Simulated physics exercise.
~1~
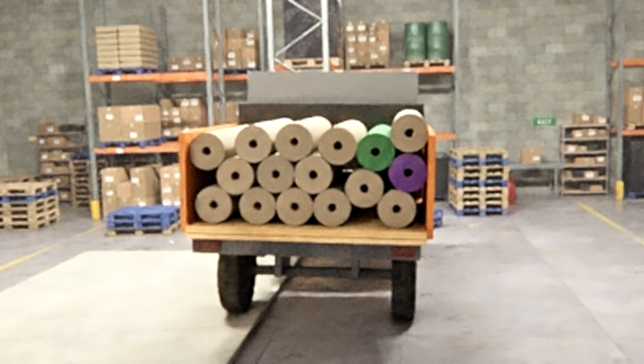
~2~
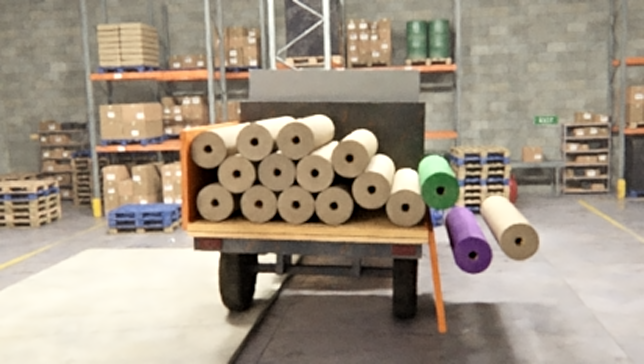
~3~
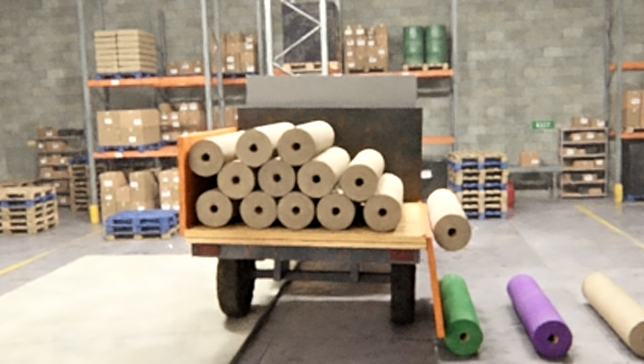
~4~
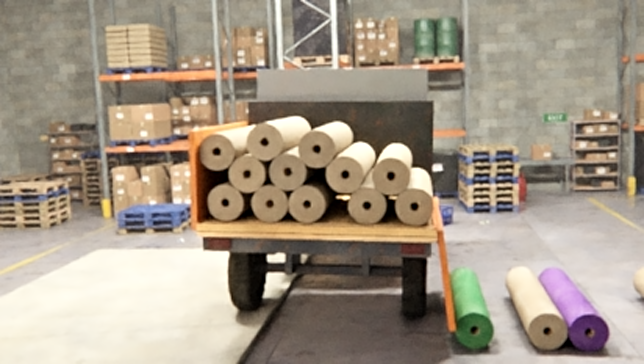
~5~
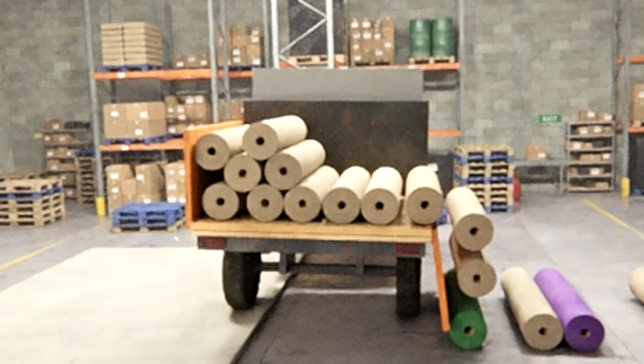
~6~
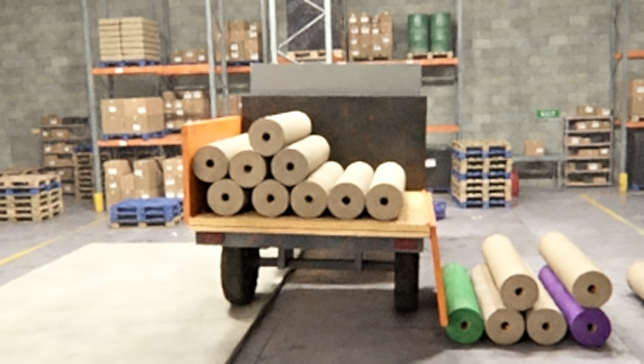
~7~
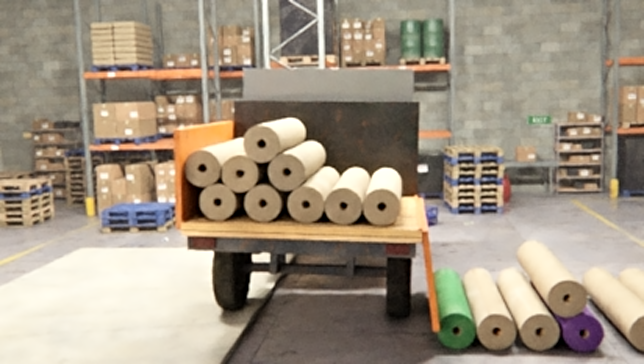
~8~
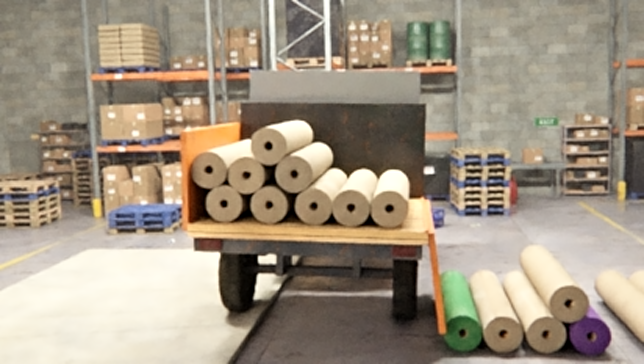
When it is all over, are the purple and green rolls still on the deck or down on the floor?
Both the purple roll and the green roll end up on the floor to the right of the flatbed.
